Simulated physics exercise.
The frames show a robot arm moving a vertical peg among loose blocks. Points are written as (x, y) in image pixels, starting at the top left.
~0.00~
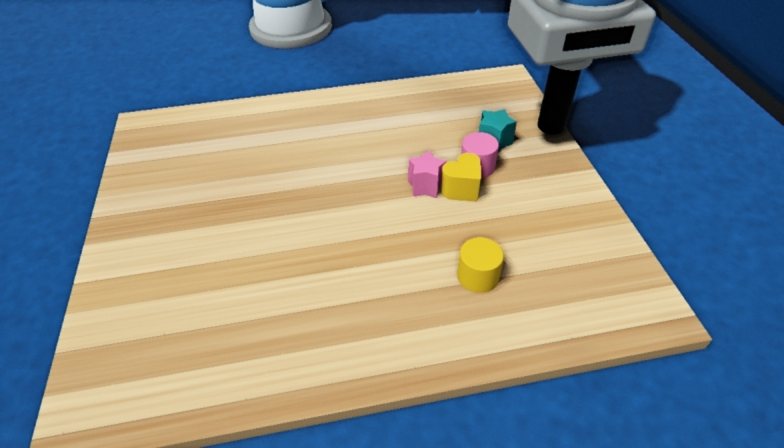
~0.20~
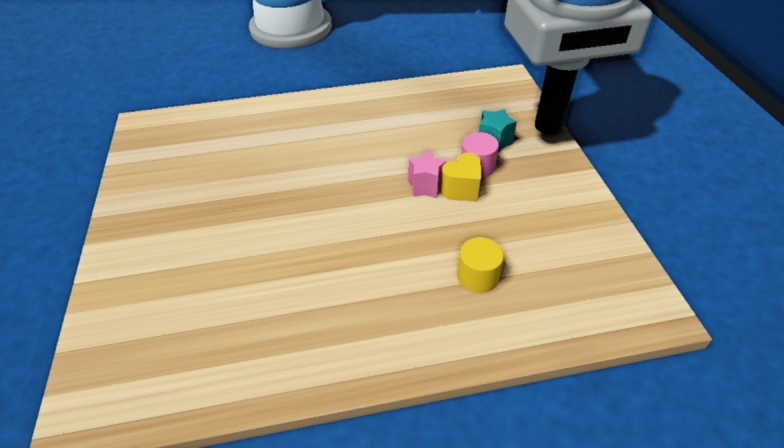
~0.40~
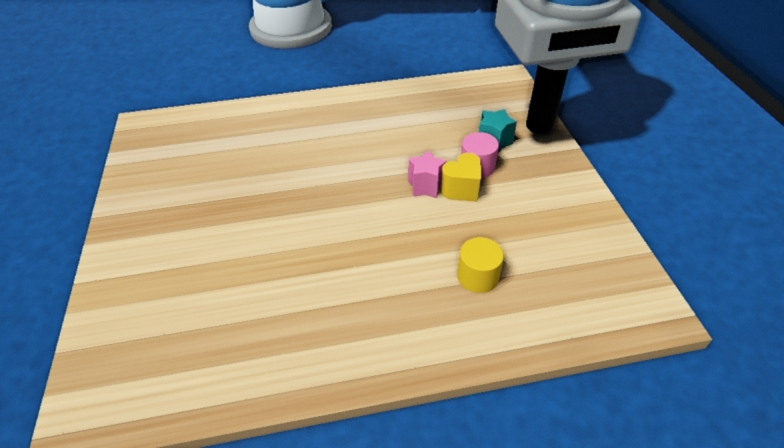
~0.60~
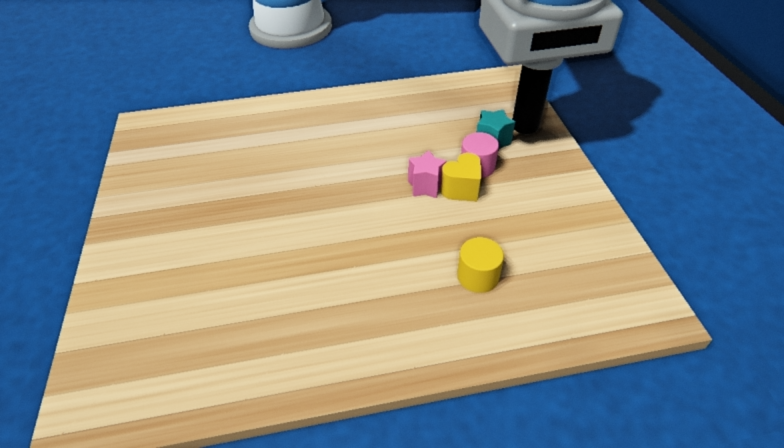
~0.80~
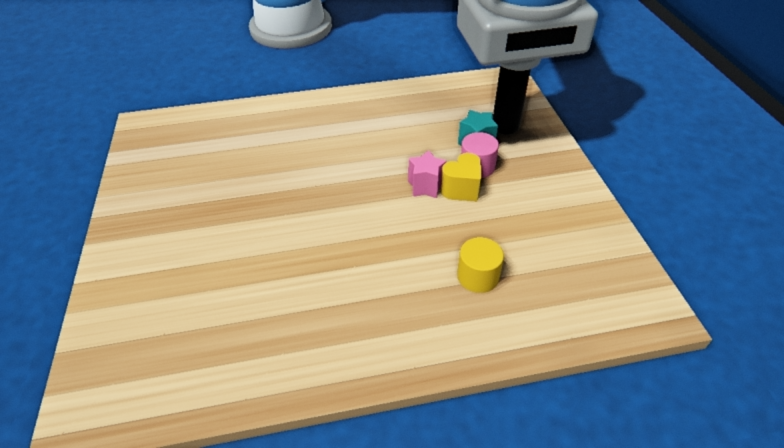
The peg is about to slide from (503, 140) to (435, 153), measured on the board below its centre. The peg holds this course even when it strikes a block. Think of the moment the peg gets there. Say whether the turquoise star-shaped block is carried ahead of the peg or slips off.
In front, still.
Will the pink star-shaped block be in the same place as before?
The answer is yes.
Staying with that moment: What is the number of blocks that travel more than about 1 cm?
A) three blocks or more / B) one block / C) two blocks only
B.
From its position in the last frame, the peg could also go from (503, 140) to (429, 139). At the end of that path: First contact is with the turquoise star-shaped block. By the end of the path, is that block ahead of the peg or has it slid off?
That block remains ahead.
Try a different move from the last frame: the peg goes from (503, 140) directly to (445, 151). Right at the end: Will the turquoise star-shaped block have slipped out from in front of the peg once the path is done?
No, I don't think so.
What follows on the original path. Halfway along, peg at (471, 134); turquoise star-shaped block at (444, 125).
At the end, peg at (436, 141); pink star-shaped block still; turquoise star-shaped block at (408, 131); pink cylinder still.
